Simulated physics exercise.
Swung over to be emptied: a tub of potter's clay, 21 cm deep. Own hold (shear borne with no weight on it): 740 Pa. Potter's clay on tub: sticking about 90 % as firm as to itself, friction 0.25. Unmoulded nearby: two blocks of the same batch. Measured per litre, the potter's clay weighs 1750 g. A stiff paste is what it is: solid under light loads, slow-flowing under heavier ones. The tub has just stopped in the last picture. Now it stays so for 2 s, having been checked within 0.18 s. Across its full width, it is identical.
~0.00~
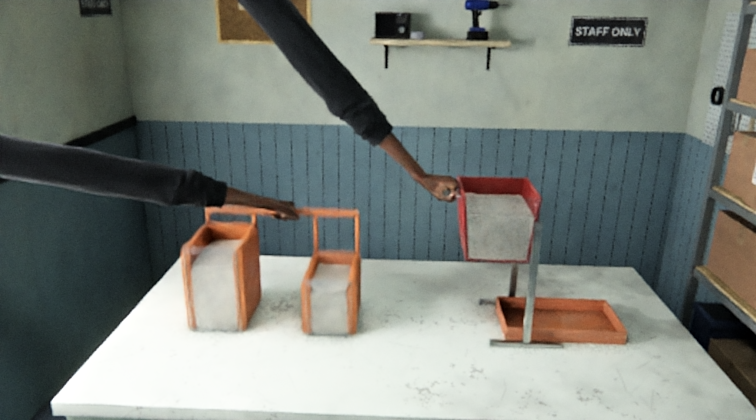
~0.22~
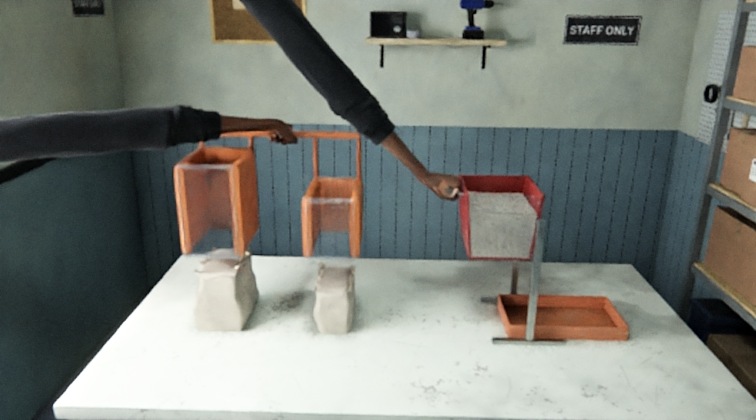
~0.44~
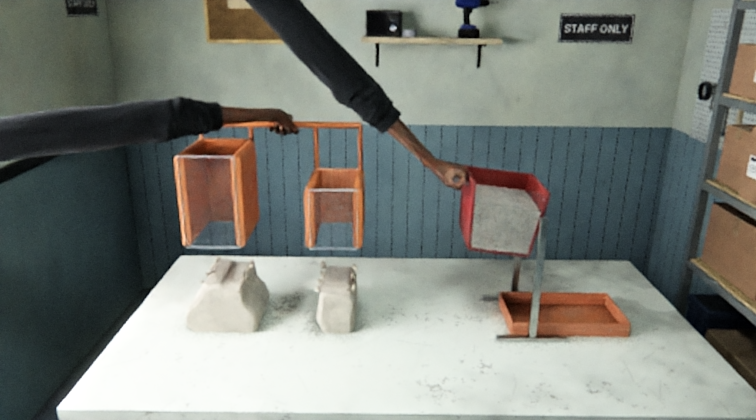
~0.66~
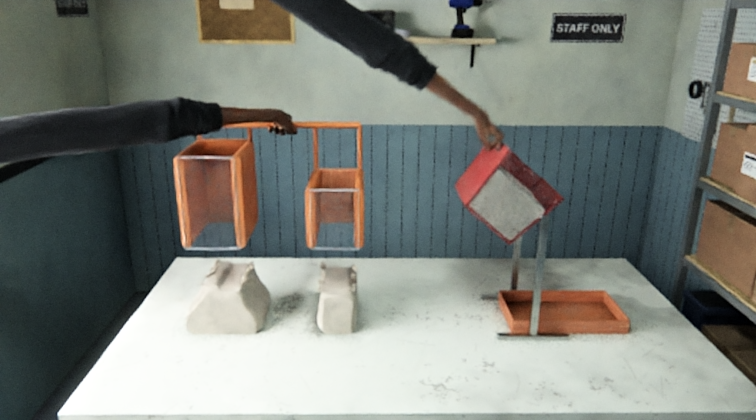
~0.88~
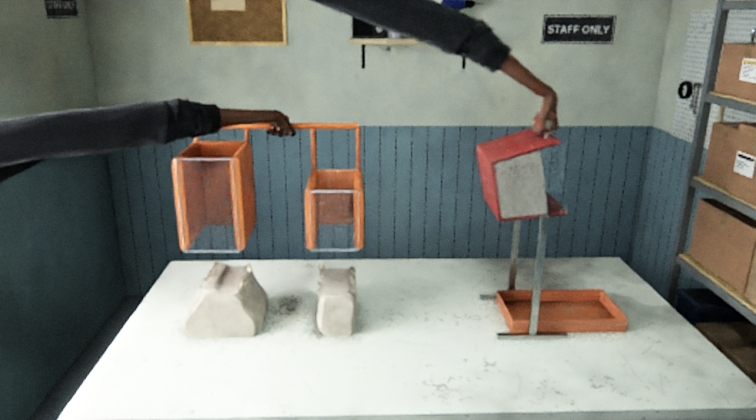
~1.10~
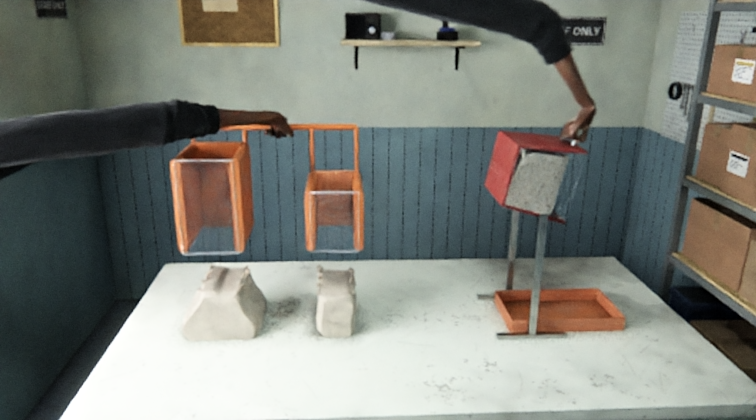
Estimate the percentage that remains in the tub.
Something like 43 % remains.
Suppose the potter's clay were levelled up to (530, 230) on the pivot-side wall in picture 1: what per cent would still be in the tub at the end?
Result: Approx. 55 % remaining in tub.
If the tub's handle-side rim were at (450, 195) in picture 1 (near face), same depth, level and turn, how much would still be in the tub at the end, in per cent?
Some 40 percent would still be in the tub at the end.
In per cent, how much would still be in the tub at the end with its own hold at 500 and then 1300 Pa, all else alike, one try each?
In turn about 40 %, 100 %.
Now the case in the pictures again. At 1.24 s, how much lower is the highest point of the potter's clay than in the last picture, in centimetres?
Around 0 cm below its level in the last picture.
By 1.24 s, the tub is at 101 degrees and holds 100 %.
By 1.41 s, the tub is at 101 degrees and holds 71 %.
By 1.58 s, the tub is at 101 degrees and holds 52 %.
By 1.75 s, the tub is at 101 degrees and holds 43 %.
By 3.10 s, at the end, the tub is at 101 degrees and holds 43 %.
